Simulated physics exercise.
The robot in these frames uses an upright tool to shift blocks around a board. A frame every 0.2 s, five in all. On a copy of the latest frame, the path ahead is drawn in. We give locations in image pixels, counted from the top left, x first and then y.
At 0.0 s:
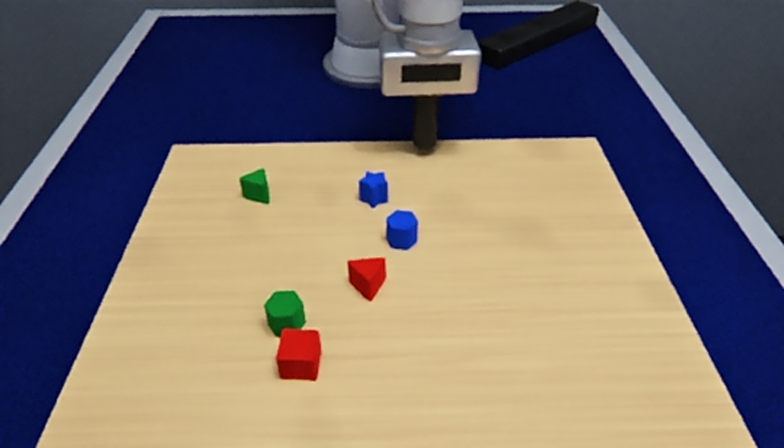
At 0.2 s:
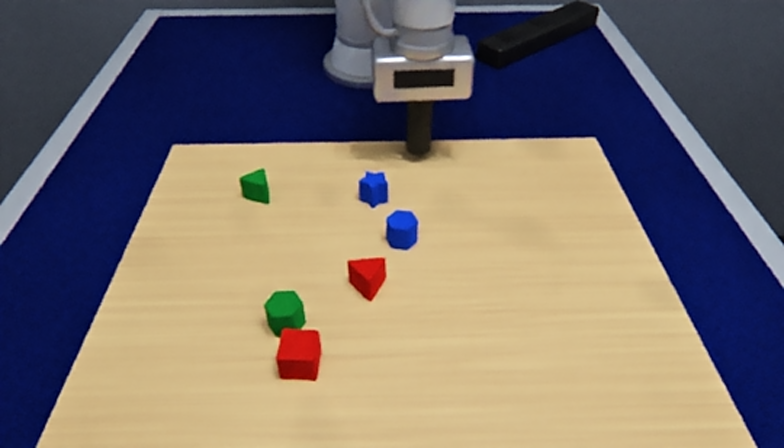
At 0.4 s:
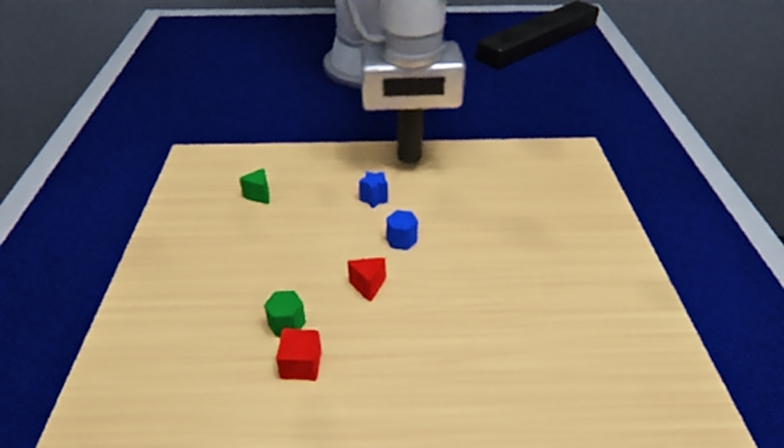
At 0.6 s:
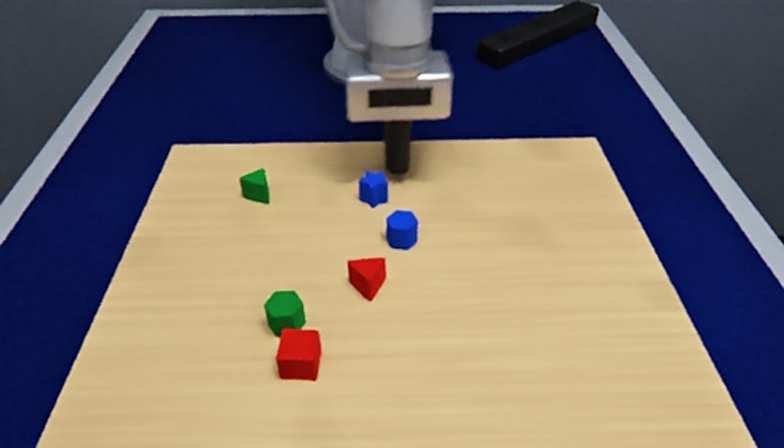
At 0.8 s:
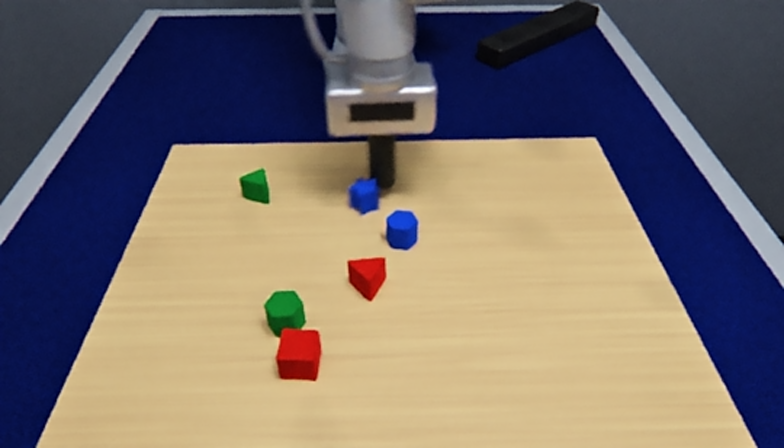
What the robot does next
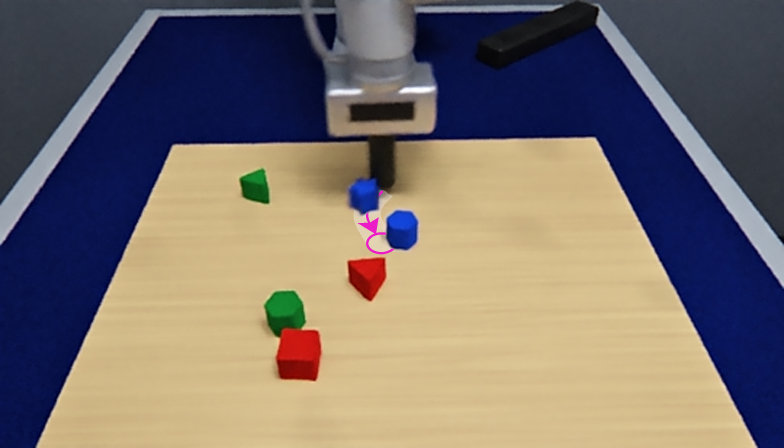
On a wooden board, a robot arm's upright tool moving left and nearer, then nudging a blue star block slightly left.
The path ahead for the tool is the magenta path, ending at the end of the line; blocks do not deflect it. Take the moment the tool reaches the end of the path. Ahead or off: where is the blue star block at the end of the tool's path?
It is no longer ahead.
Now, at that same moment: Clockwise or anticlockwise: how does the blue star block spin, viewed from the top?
Its rotation is clockwise.
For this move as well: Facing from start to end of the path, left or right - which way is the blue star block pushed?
It shifts to the right.
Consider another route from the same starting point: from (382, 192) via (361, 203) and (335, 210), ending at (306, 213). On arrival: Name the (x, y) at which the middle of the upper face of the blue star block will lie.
Its top face will be centred at roughly (328, 208).
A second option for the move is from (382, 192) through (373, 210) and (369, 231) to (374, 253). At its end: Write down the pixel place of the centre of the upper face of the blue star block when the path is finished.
The blue star block ends near (342, 203).
The drawn path runs from (382, 192) via (369, 207) and (370, 225), ending at (381, 243).
What follows on the original path. Halfway along, tool (367, 207); blue star block (342, 202), turned 55° clockwise.
At the end, tool (381, 235); blue star block (342, 203), turned 75° clockwise; red three-sided block not moved; blue hexagon (410, 223), turned 35° anticlockwise.
